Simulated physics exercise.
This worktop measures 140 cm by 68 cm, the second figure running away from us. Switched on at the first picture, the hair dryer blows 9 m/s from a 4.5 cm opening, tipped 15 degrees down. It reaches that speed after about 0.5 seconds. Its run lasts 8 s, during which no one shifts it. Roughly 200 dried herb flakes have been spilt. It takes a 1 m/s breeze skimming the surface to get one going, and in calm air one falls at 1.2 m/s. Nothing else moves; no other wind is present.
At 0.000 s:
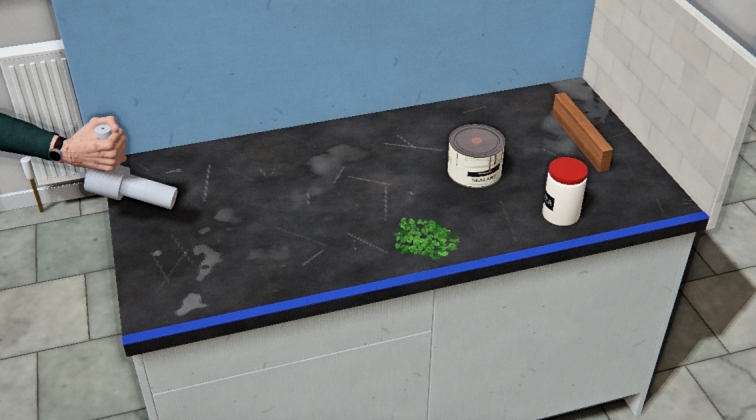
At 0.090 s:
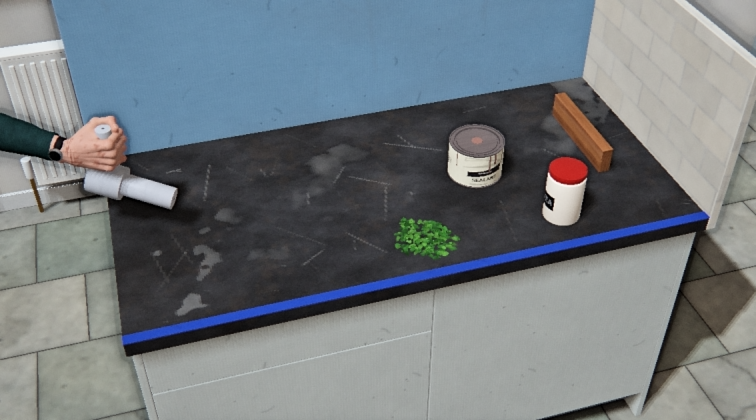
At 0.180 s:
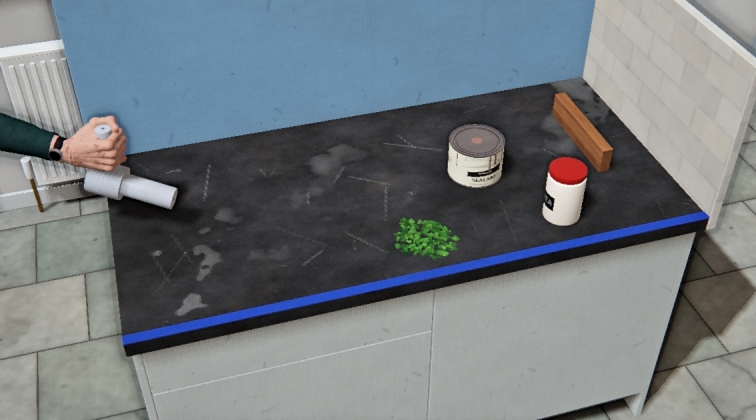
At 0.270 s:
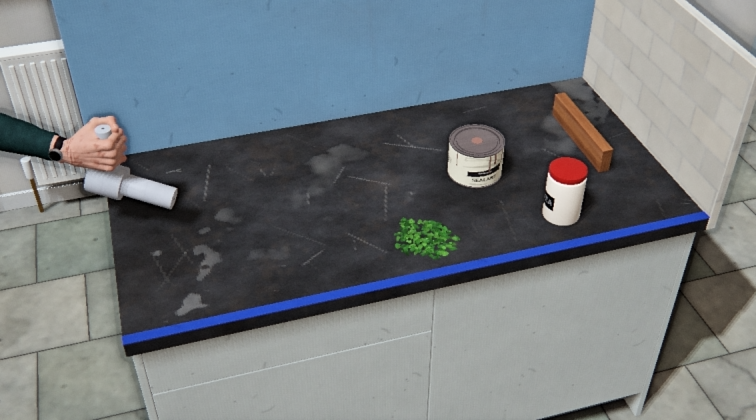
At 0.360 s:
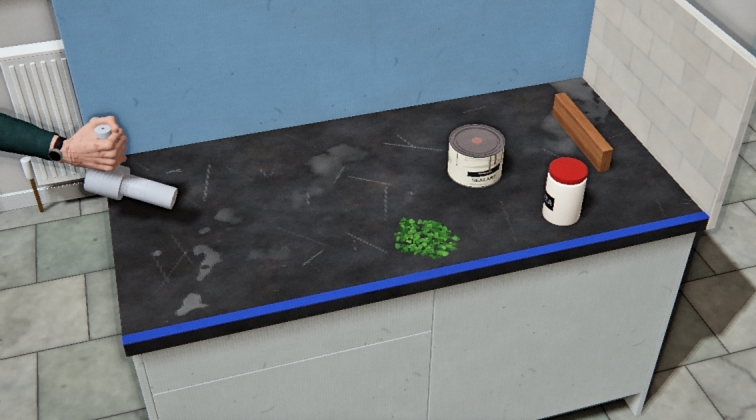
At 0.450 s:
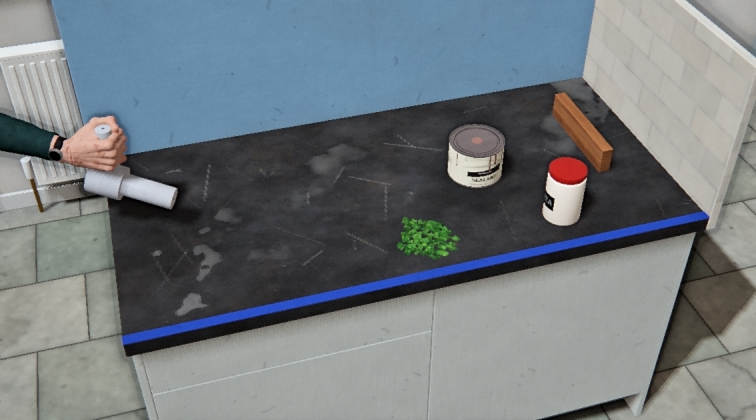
In this clip, a hand at the left holds a pale hair dryer at the edge of a dark, blue-edged worktop, while a small pile of green flakes, a tin, a jar and a wooden block all stay still.
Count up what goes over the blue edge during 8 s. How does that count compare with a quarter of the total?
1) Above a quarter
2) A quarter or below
Answer: 1.
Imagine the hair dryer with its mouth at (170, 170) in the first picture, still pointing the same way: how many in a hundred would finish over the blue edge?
I'd expect close to 100 per cent.
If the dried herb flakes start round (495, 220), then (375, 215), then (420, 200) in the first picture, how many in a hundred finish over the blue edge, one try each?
About 70, 10 and 1 in a hundred, in that order.
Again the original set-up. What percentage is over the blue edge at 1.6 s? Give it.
80 %, roughly.
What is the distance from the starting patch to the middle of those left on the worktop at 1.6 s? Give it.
Roughly 35 cm.
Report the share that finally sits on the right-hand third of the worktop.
I'd estimate around 10 per cent.
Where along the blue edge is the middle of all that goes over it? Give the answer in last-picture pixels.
Midpoint of crossings, approx. (570, 248).
After 1.6 s, 19 % are on the move or not yet settled, 82 % are over the blue edge; the middle of those still in play is near (549, 205).
After 2.6 s, 14 % are on the move or not yet settled, 86 % are over the blue edge.
After 4.4 s, 13 % are on the move or not yet settled, 87 % are over the blue edge.
After 8.0 s, at the end, 88 % are over the blue edge.
